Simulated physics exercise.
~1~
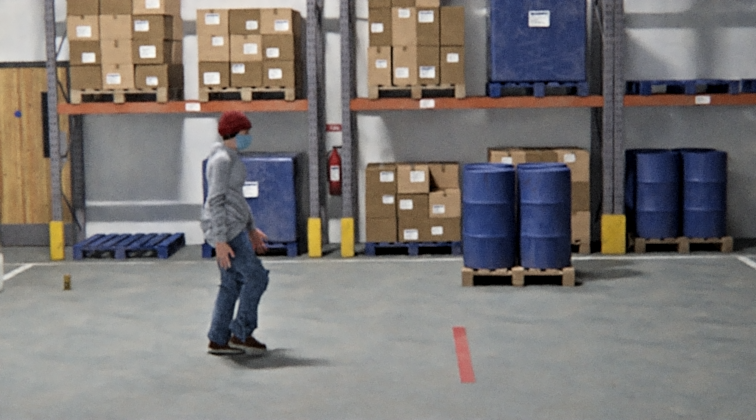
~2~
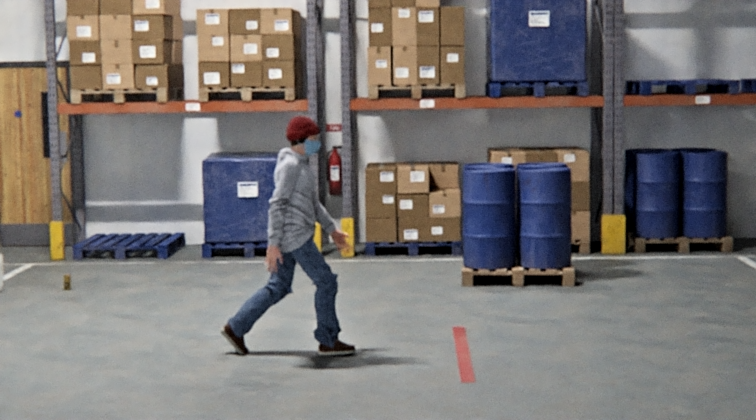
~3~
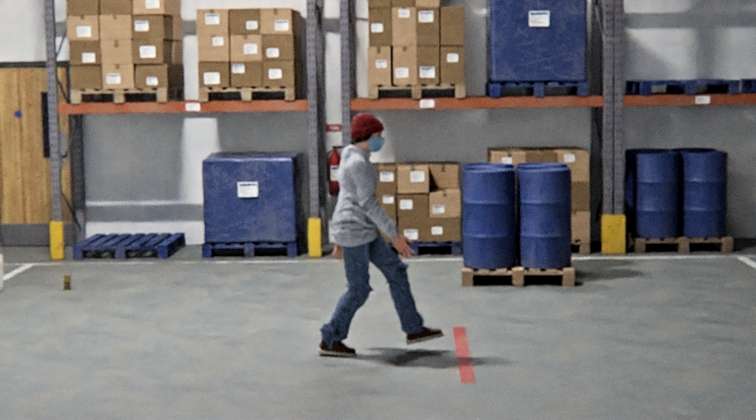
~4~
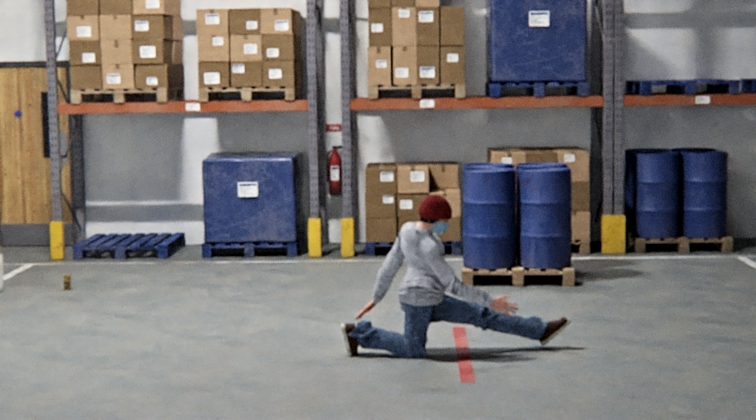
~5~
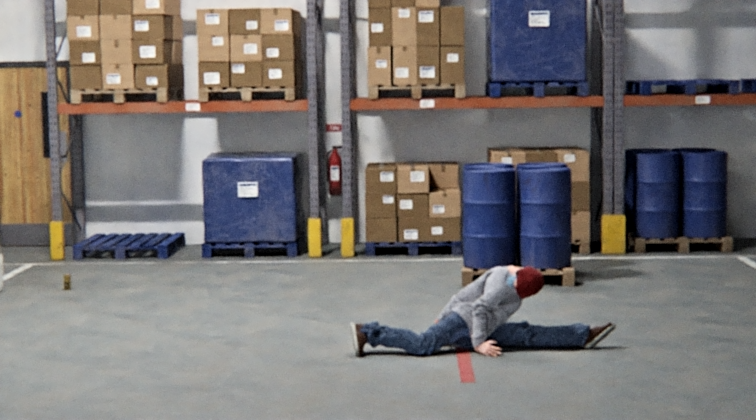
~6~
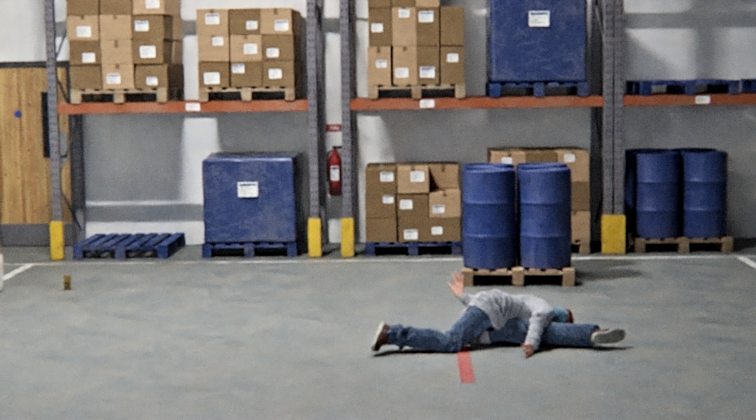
A person in a red beanie and face mask walked right across a warehouse floor towards a strip of red tape, then sank to the ground with legs spread wide, slumped forward onto the floor, and ended up lying across the tape.
